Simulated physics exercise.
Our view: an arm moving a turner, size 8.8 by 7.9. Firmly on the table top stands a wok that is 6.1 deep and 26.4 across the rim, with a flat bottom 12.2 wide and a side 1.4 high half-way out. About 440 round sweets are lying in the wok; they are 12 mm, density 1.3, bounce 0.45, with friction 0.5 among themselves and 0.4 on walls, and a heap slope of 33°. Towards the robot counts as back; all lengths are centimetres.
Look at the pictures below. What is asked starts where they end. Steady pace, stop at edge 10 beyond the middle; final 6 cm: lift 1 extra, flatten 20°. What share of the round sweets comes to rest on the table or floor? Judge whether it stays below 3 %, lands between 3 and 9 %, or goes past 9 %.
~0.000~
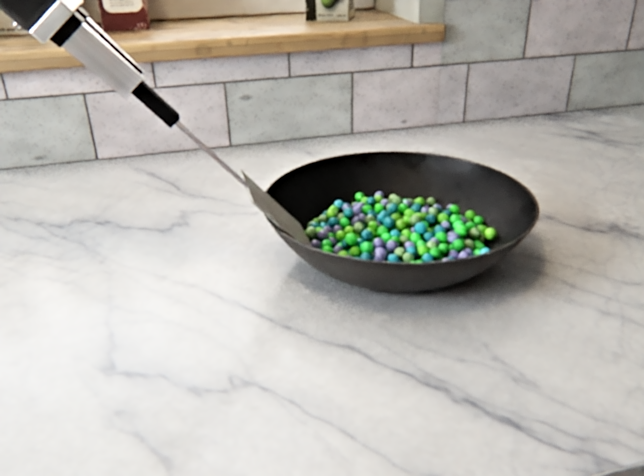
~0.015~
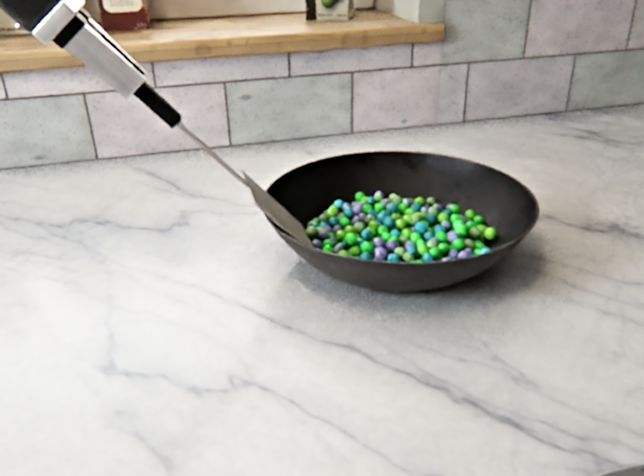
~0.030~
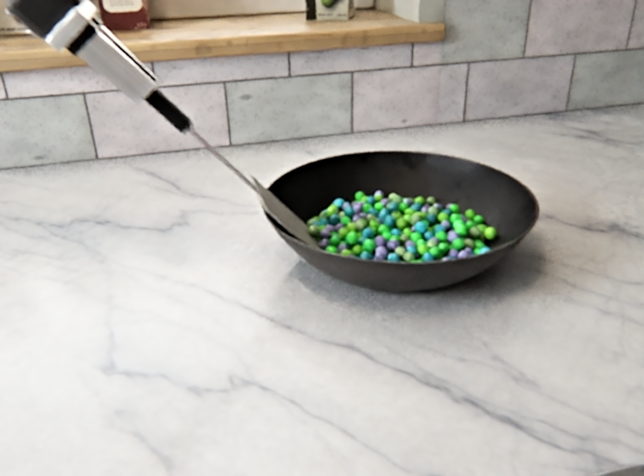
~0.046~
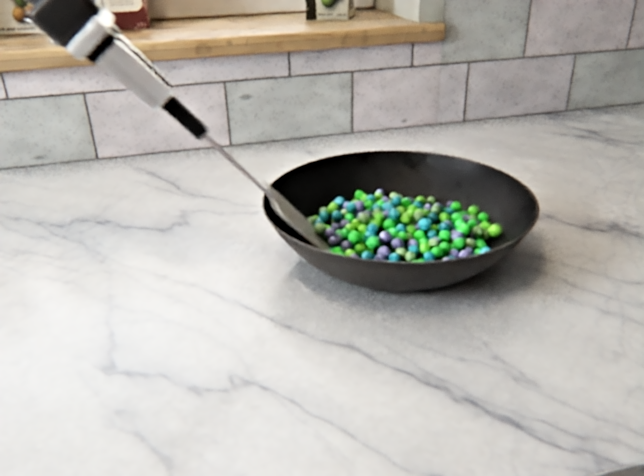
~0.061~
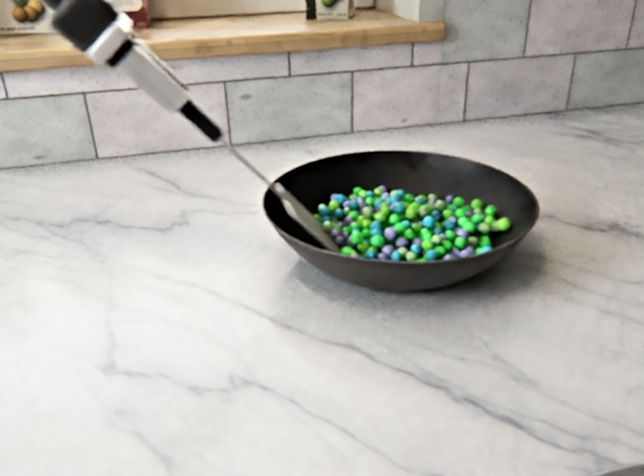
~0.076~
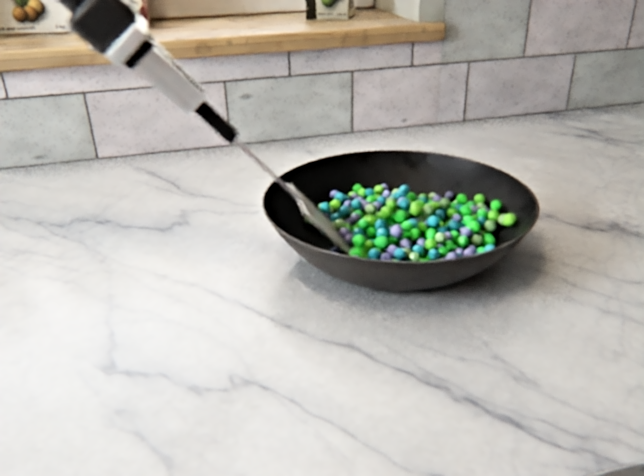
It goes past 9 %.
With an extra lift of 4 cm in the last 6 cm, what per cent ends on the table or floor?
Some 30 in a hundred.
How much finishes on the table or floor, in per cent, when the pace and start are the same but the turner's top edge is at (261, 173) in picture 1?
Around 35 percent ends up on the table or floor.
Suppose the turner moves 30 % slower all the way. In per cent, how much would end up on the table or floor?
Estimated result: Some 20 %.
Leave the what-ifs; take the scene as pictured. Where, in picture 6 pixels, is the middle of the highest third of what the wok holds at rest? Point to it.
(450, 217).
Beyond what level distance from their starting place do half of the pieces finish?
About 5 cm.
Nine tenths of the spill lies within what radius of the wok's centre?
I'd put it at about 35 centimetres.
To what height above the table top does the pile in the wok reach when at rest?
Some 6.0 cm above the table.
After 0.14 s, sloping 50°, highest piece 5 above the table; 437 in the wok.
After 0.20 s, sloping 44°, highest piece 7 above the table; 437 in the wok.
After 0.43 s, sloping 30°, highest piece 9 above the table; 299 in the wok, 62 on the table or floor, 76 on the blade or in flight.
After 1.48 s, sloping 30°, highest piece 6 above the table; 298 in the wok, 139 on the table or floor.
At rest, 298 in the wok, 139 on the table or floor. That is 32 % on the table or floor.
